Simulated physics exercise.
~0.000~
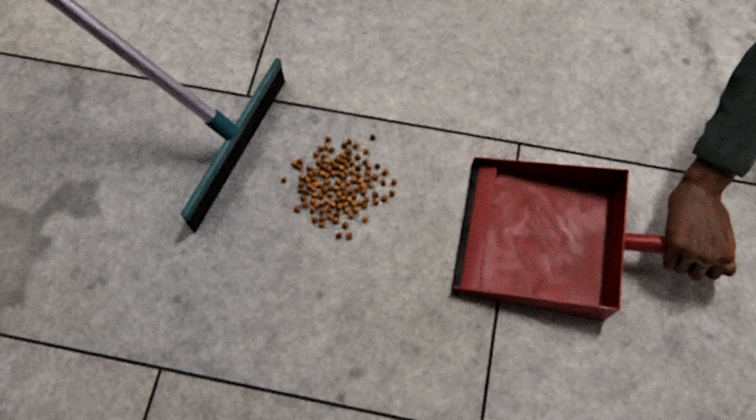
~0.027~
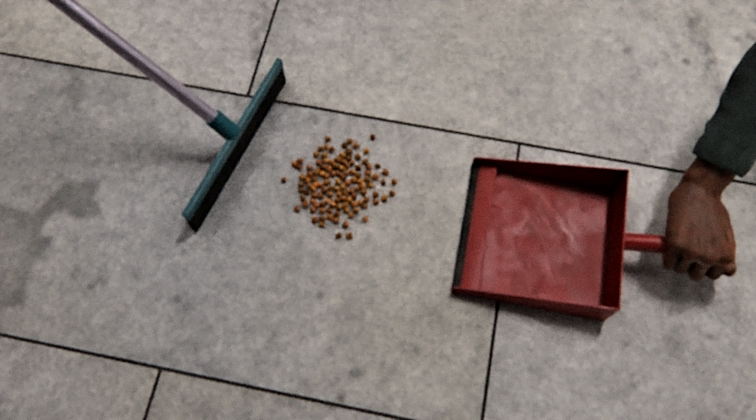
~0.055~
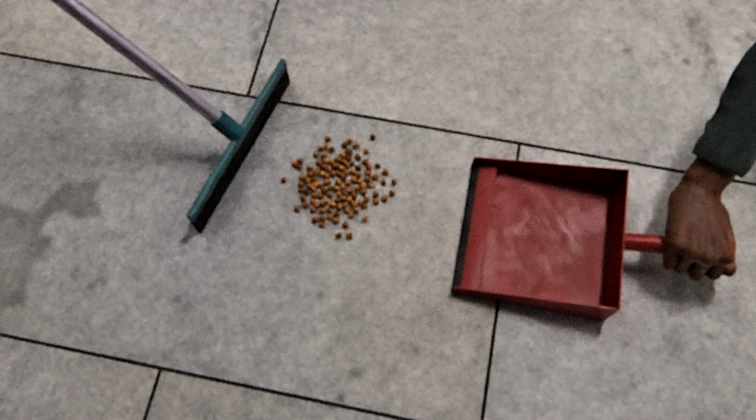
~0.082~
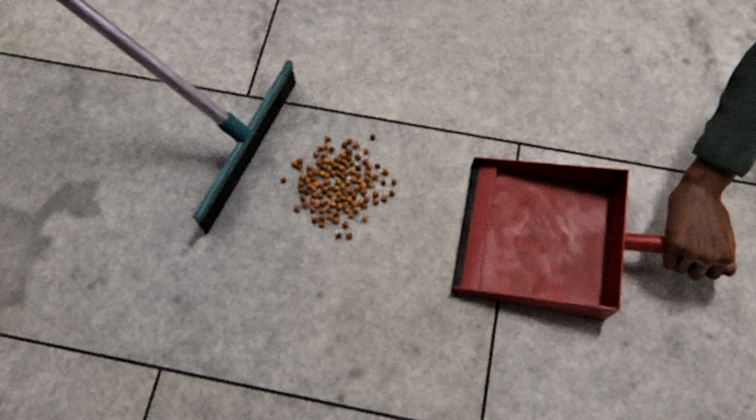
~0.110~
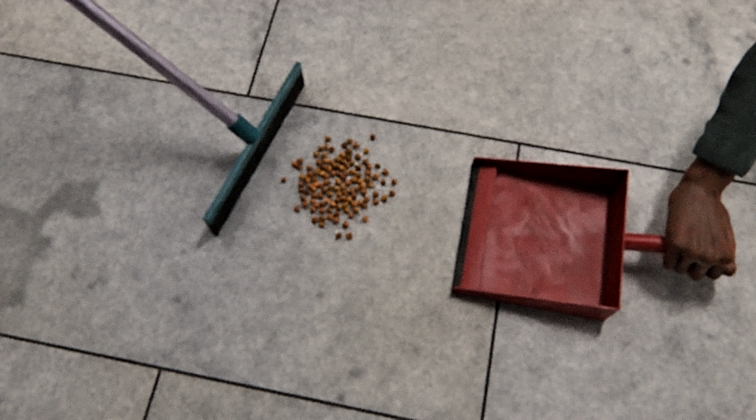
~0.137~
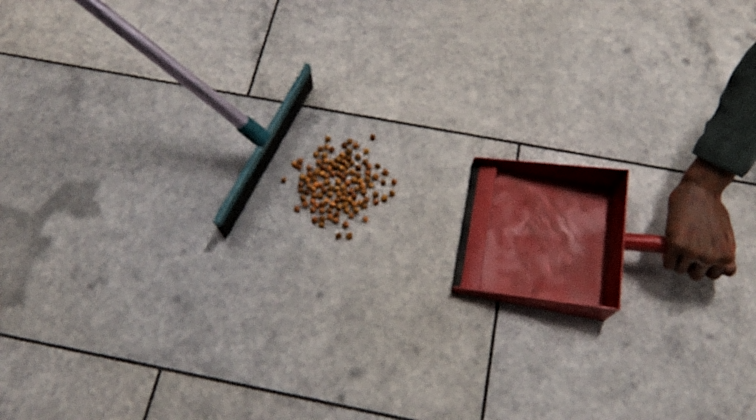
Teal-bladed sweeper edging right across grey tiles toward a small pile of roasted chickpeas, while a hand holds a red dustpan still.
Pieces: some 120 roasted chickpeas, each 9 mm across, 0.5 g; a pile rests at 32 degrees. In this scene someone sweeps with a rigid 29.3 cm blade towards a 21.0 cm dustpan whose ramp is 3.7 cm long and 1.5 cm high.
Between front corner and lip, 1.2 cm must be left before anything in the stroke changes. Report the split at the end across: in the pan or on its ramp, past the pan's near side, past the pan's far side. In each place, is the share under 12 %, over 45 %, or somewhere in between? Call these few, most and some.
I would put it this way: Pan few, near side few, far side few.
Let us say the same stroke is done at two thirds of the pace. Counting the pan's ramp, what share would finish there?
It would be around 5 percent.
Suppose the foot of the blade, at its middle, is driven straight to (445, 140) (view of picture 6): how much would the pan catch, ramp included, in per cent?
Close to 0 in a hundred.
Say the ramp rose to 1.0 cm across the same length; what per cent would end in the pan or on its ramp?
I'd expect close to 10 per cent.
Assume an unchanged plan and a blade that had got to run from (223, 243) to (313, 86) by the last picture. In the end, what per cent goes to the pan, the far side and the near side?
Per cent by place - pan 20, far side 0, near side 25.
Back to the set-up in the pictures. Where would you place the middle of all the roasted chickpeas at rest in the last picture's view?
Approximately (454, 218) in the last picture.
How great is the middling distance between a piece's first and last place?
That distance is around 18 cm.
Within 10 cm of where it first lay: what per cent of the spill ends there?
Roughly 0 in a hundred.
After 0.38 s, middle of the blade 18 cm from the lip; 0 % over the lip, far side 5 %, near side 0 %.
After 0.54 s, middle of the blade 9 cm from the lip; 0 % over the lip, far side 5 %, near side 0 %.
After 0.82 s, middle of the blade 5 cm from the lip; 10 % over the lip, far side 5 %, near side 5 %.
By 1.2 s all is still; pan 10 %, near side 5 %, far side 5 %, in front of the lip or behind the blade 85 %.
